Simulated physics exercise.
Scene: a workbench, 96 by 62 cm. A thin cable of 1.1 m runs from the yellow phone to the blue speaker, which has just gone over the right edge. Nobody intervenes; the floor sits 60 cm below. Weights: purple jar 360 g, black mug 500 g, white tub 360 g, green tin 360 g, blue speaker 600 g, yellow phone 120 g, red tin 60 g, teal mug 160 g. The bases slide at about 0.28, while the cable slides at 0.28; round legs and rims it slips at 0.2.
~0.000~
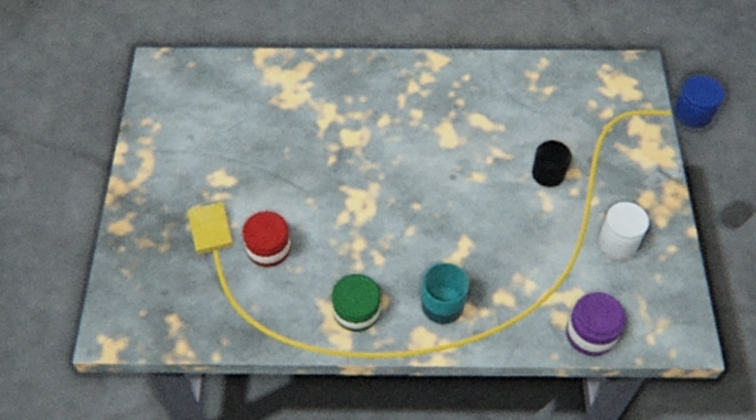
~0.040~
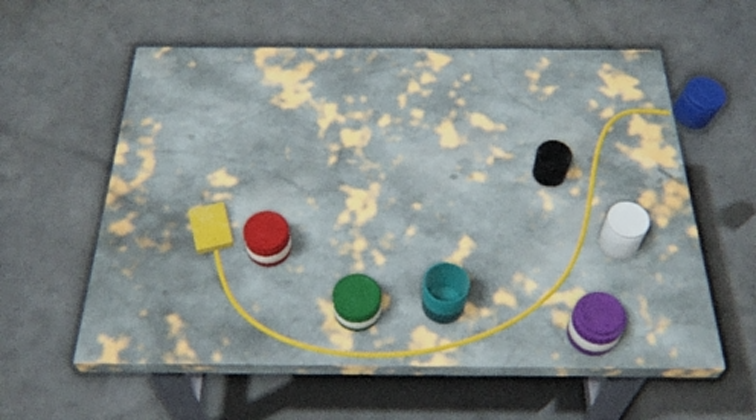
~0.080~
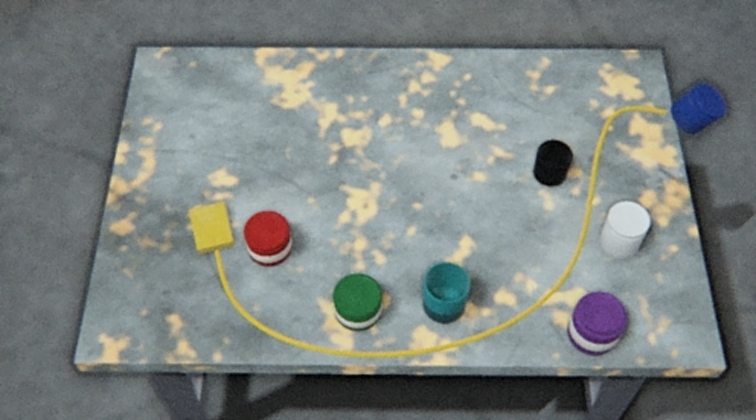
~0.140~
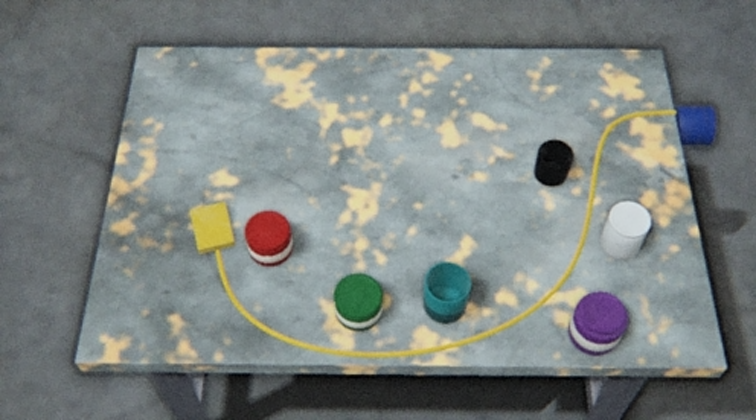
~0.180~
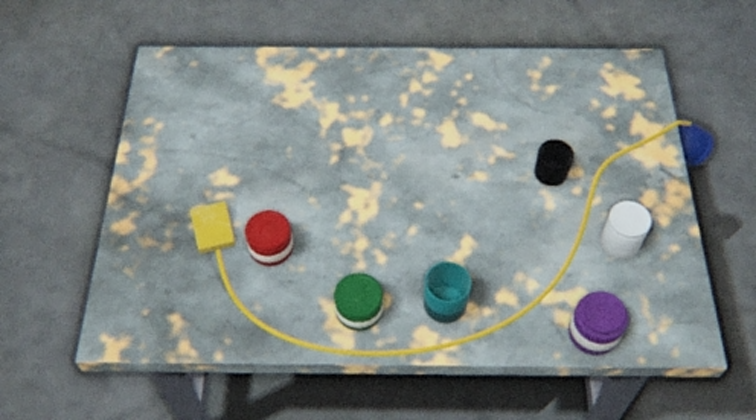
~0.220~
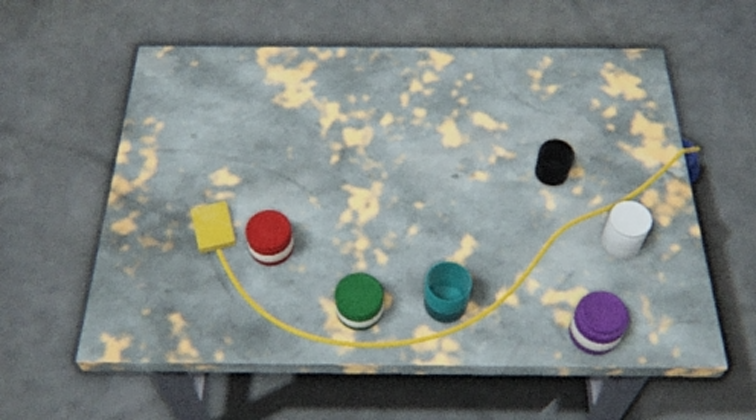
A blue speaker tips and sinks beyond the right edge of a grey, yellow-blotched table, seen from a fixed, high viewpoint above a grey floor. A yellow cable curves from it below the teal mug, green tin and red tin to a yellow phone at left, with a black mug, white tub and purple jar at right. The cable's right part pulls straighter and sweeps to the white tub, while the objects on the tabletop stay practically still.
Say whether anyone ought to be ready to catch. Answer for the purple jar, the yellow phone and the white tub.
Purple jar stays up, yellow phone comes down, white tub stays up.
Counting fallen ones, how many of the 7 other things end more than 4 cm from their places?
That gives 6.
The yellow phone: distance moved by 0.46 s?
Yellow phone: 30 centimetres.
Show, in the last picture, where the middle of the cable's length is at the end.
In the last view it sits close to pixel (676, 221).
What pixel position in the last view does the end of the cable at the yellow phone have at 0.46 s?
Pixel estimate: (394, 318).
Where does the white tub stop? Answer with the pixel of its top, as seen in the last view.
Around (653, 237).
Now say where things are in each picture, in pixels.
Purple jar (601, 312); yellow phone (210, 225); white tub (628, 219); cable runs through (618, 119) (586, 220) (515, 320) (373, 355) (239, 309), in the first frame.
Blue speaker (704, 92); cable runs through (617, 117) (516, 320) (240, 309), in the second frame.
Blue speaker (698, 109); cable runs through (614, 116) (517, 319) (240, 309), in the third frame.
Blue speaker (693, 126); cable runs through (622, 119) (518, 319) (241, 309), in the fourth frame.
Blue speaker (687, 143); cable runs through (658, 135) (518, 316) (243, 308), in the fifth frame.
Purple jar (604, 311); yellow phone (213, 224); white tub (631, 218); cable runs through (516, 286) (389, 344) (253, 304), in the sixth frame.
By 0.5 s, the cable's tail end at (394, 318); yellow phone 32 cm off its start, red tin 12 cm off its start, teal mug 12 cm off its start.
By 0.7 s, the cable has left the top; yellow phone over the edge, purple jar 2 cm off its start, white tub 1 cm off its start.
By 1.0 s, the cable has left the top; yellow phone over the edge, purple jar 8 cm off its start at (658, 311), white tub 4 cm off its start at (649, 235).
By 1.2 s, the cable has left the top; yellow phone over the edge, purple jar 8 cm off its start, white tub 4 cm off its start.
By 2.4 s, the cable has left the top; yellow phone over the edge, purple jar 8 cm off its start at (659, 311), white tub 4 cm off its start at (653, 237), teal mug 15 cm off its start at (421, 195).
